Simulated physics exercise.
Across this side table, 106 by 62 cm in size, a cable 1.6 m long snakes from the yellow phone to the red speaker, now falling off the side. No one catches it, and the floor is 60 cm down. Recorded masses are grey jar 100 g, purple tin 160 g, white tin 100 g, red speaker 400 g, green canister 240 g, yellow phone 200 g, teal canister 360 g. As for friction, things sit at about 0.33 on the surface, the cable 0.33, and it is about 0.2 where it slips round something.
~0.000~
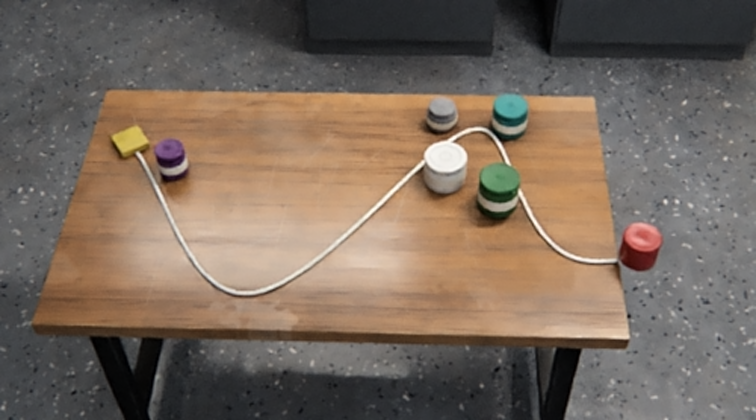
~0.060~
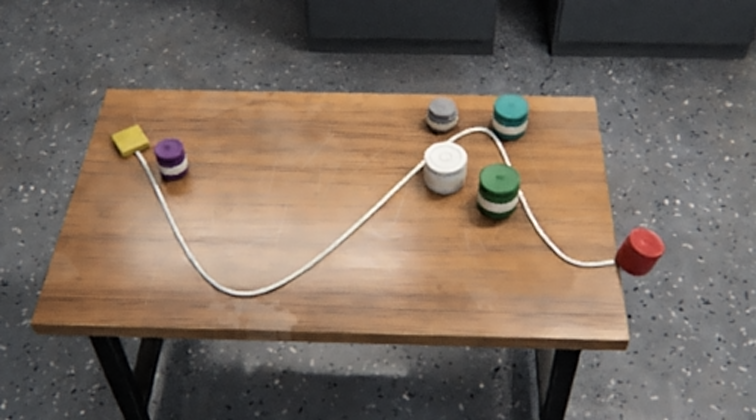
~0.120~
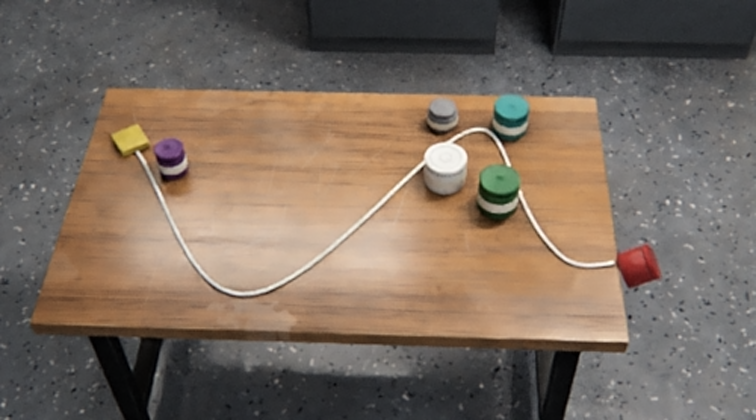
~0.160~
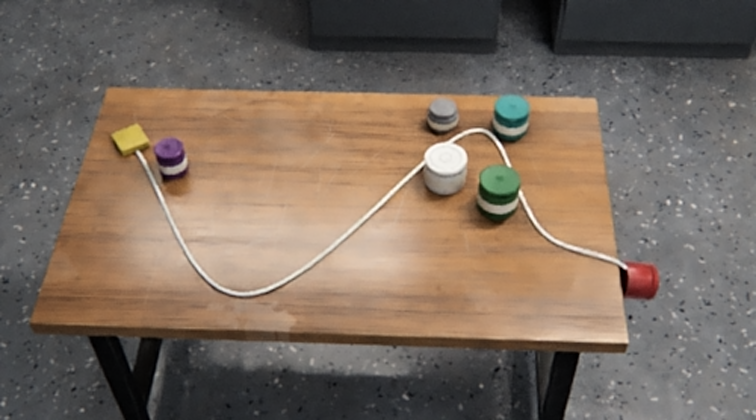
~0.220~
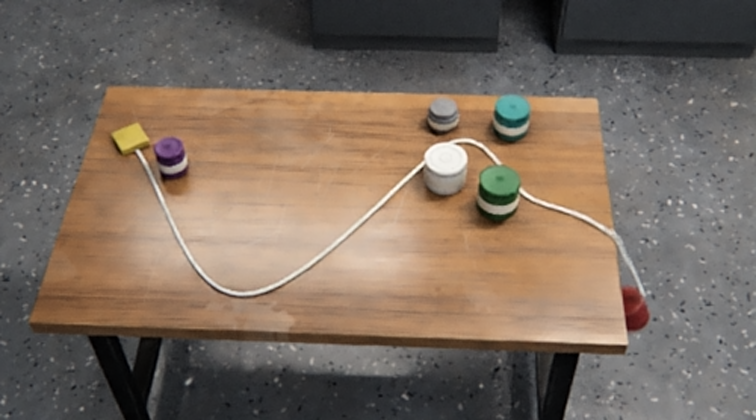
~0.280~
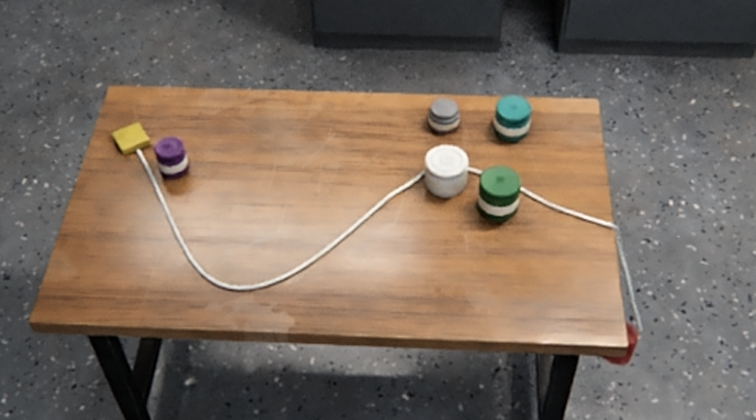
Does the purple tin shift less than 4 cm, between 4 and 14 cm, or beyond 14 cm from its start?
Looks like it will change place somewhat.
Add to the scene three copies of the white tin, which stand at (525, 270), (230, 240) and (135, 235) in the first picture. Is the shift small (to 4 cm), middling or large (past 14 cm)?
Slight, big, slight.
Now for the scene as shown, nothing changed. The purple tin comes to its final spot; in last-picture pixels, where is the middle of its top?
End position in the last picture: Approx. (192, 119).
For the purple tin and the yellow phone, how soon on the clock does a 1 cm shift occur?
For the purple tin it's 0.44 s, while the yellow phone gets there at 0.46 s.
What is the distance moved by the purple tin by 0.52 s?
Purple tin: 6 cm.
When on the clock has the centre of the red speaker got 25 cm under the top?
The clock reads 0.28 s at that moment.
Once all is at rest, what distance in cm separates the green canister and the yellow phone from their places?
Final offset from start: Green canister = 0 cm, yellow phone = 4 cm.
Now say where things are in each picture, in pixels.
The first frame shows purple tin (169, 148); cable runs through (547, 239) (482, 129) (379, 205) (259, 292) (164, 204).
The second frame shows red speaker (643, 242); cable runs through (547, 240) (379, 205) (164, 204).
The third frame shows red speaker (639, 266); cable runs through (547, 241) (379, 206) (163, 204).
The fourth frame shows red speaker (636, 281); cable runs through (553, 241) (379, 206) (163, 203).
The fifth frame shows red speaker (629, 309); cable runs through (609, 233) (378, 206) (163, 203).
The sixth frame shows purple tin (169, 146); cable runs through (385, 200) (262, 285) (163, 203).
After 0.5 s, the cable's tail end at (150, 157); purple tin 6 cm off its start, white tin 5 cm off its start, yellow phone 3 cm off its start.
After 0.7 s, the cable's tail end at (152, 157); purple tin 8 cm off its start, white tin 5 cm off its start, yellow phone 4 cm off its start.
After 1.0 s, the cable's tail end at (152, 157); purple tin 8 cm off its start at (192, 119), white tin 5 cm off its start at (452, 179), yellow phone 4 cm off its start at (141, 145).
After 1.2 s, the cable's tail end at (152, 157); purple tin 8 cm off its start, white tin 5 cm off its start, yellow phone 4 cm off its start.
After 2.4 s, the cable's tail end at (152, 157); purple tin 8 cm off its start at (192, 119), white tin 5 cm off its start at (452, 179), yellow phone 4 cm off its start at (141, 145), red speaker over the edge.
